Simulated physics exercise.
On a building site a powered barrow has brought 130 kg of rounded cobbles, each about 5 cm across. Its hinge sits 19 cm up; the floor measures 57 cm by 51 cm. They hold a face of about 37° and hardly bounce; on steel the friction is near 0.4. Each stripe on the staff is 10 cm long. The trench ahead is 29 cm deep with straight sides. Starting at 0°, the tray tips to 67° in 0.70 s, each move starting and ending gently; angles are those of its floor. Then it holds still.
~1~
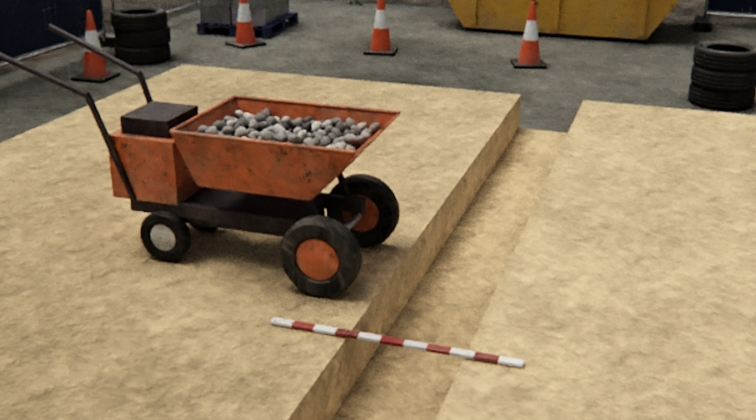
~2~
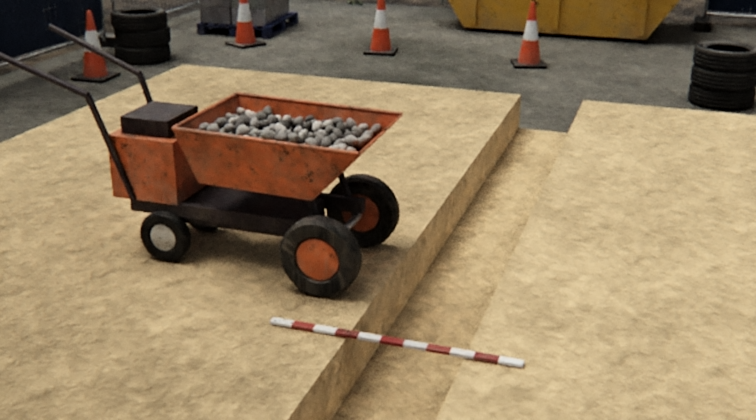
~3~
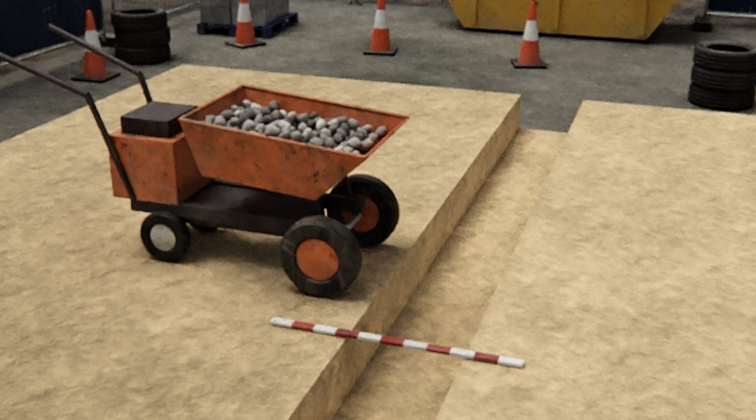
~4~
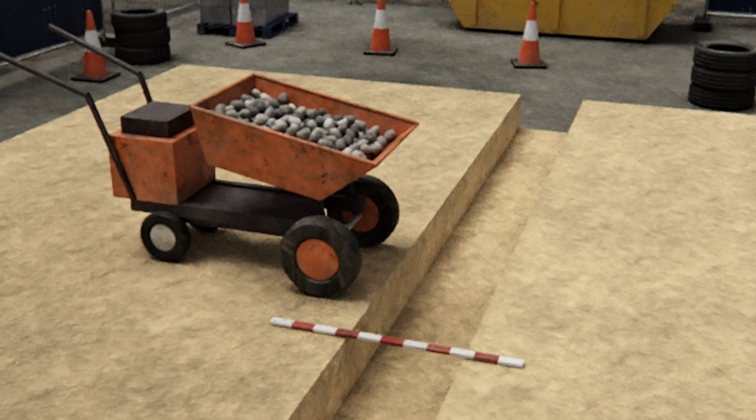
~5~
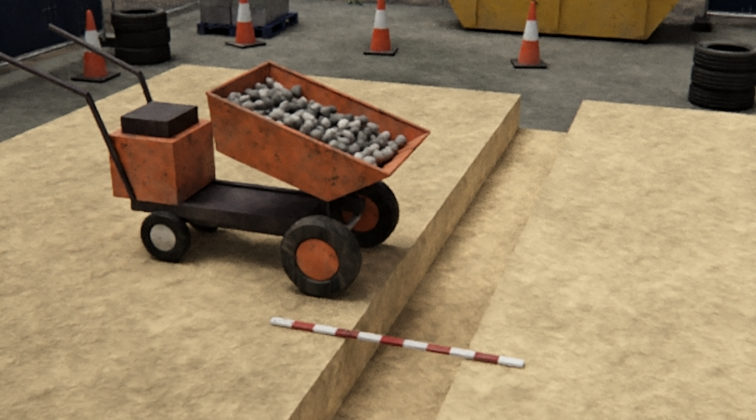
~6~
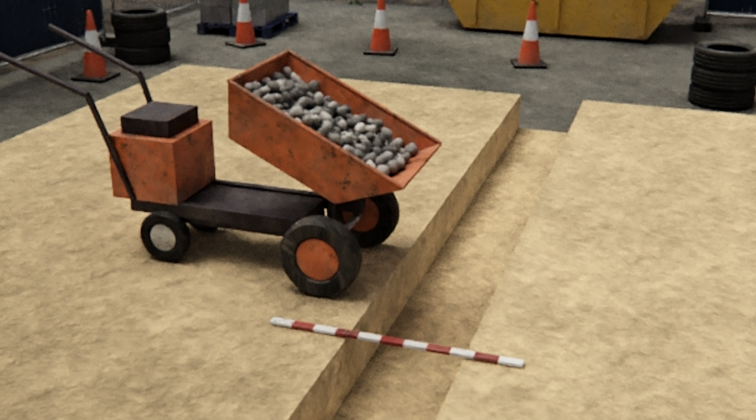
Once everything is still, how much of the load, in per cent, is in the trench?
Close to 43 in a hundred.
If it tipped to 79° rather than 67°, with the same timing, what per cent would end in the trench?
It would be near 45 per cent.
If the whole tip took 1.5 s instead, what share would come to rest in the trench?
It would be near 60 per cent.
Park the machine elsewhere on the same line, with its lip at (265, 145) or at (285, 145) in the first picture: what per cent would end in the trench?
Near 100 per cent from the first place, 100 from the second.
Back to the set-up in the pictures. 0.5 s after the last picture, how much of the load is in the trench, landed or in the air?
About 15 per cent by then.
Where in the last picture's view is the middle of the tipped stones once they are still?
Their middle is at about (518, 290).
Then, 0.2 s after the last picture the floor is at 56°, 100 % in the tray; the foremost stones are at (432, 216).
Then, 0.5 s after the last picture the floor is at 67°, 73 % in the tray, 14 % in the trench, 12 % past the trench; the foremost stones are at (521, 290).
Then, 0.8 s after the last picture the floor is at 67°, 20 % in the tray, 24 % in the trench, 56 % past the trench; the foremost stones are at (685, 320).
Then, 2.8 s after the last picture the floor is at 67°, 0 % in the tray, 43 % in the trench, 57 % past the trench; the foremost stones are past the picture's edge.
